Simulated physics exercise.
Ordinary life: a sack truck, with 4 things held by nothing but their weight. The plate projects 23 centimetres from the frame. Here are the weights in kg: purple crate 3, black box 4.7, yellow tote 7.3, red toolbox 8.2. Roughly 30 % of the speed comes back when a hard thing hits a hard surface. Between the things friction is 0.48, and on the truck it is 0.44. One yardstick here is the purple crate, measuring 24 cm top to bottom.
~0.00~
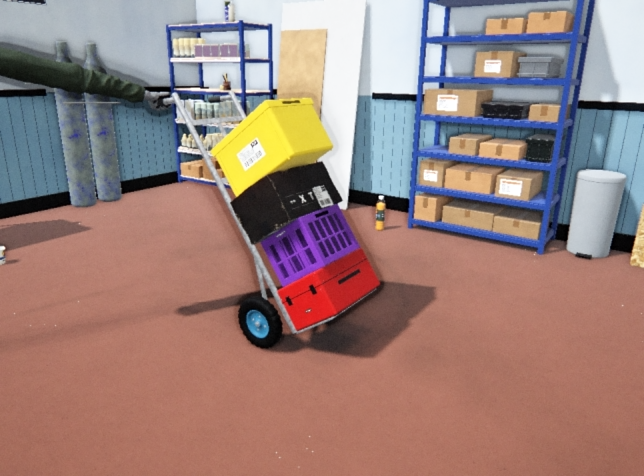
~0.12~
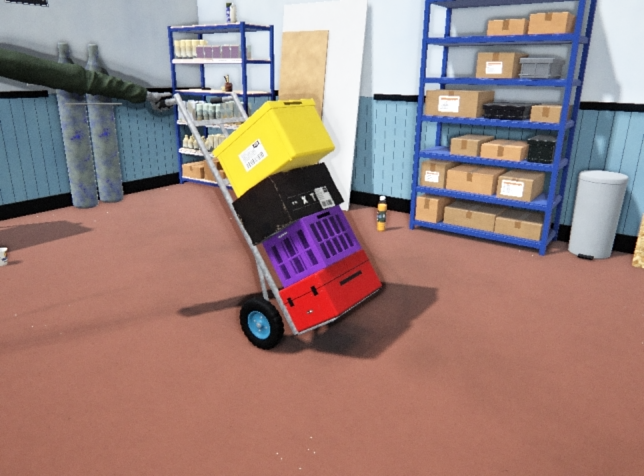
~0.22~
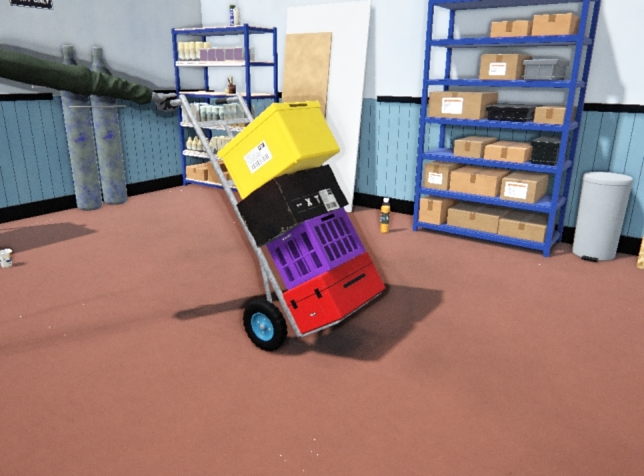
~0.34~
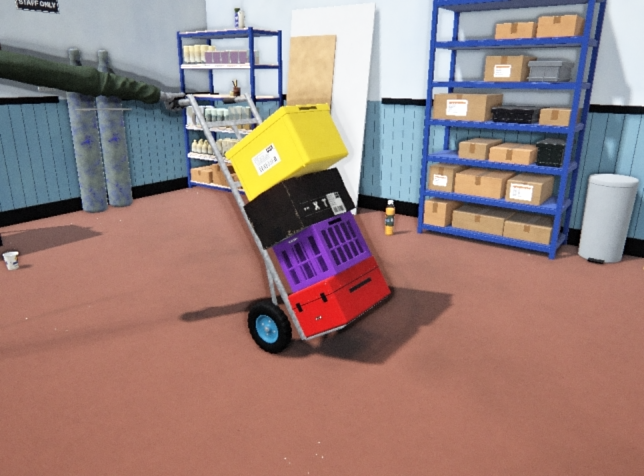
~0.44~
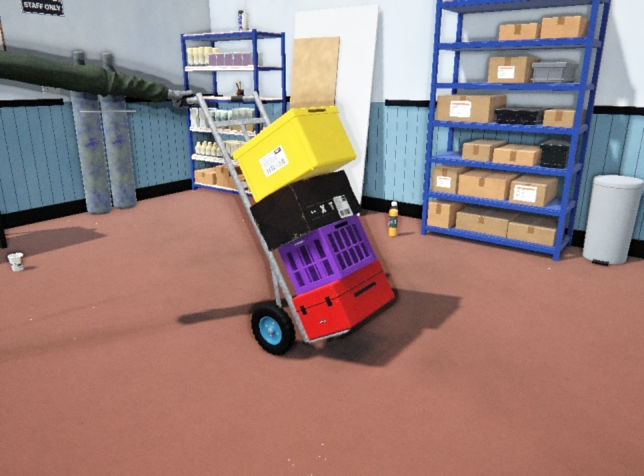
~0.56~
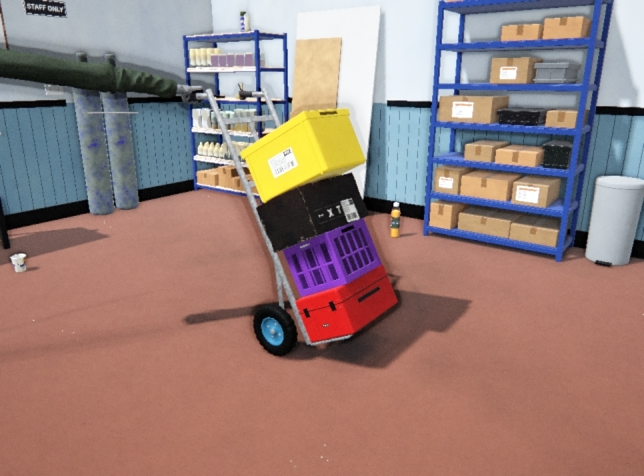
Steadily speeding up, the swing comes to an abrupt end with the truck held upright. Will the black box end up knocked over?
Yes, it goes over.
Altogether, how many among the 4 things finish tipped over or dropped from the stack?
Total count: 3.
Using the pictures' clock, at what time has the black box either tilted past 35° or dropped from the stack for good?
I'd say around the 1.9 s mark.
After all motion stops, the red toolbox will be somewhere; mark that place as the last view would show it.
Near (353, 328).
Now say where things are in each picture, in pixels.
The first picture shows leaning back 35°; black box (288, 202); purple crate (311, 245).
The second picture shows leaning back 35°; red toolbox (332, 289); purple crate (312, 246).
The third picture shows leaning back 34°; yellow tote (280, 152); red toolbox (335, 292).
The fourth picture shows leaning back 33°; purple crate (323, 251); yellow tote (288, 154).
The fifth picture shows leaning back 31°; red toolbox (345, 299); purple crate (328, 254).
The sixth picture shows leaning back 28°; black box (314, 211); yellow tote (304, 157).
After 1.86 s, truck upright; yellow tote now dropped from the stack; black box tipped 30° from how it sat near (412, 252); purple crate tipped 29° from how it sat.
After 2.26 s, truck upright; purple crate and black box now dropped from the stack.
At rest (3.1 s), dropped from the stack and tipped over, purple crate, black box and yellow tote; red toolbox in place, give or take 10 cm. Seen from the same camera at the end, black box near (590, 412).
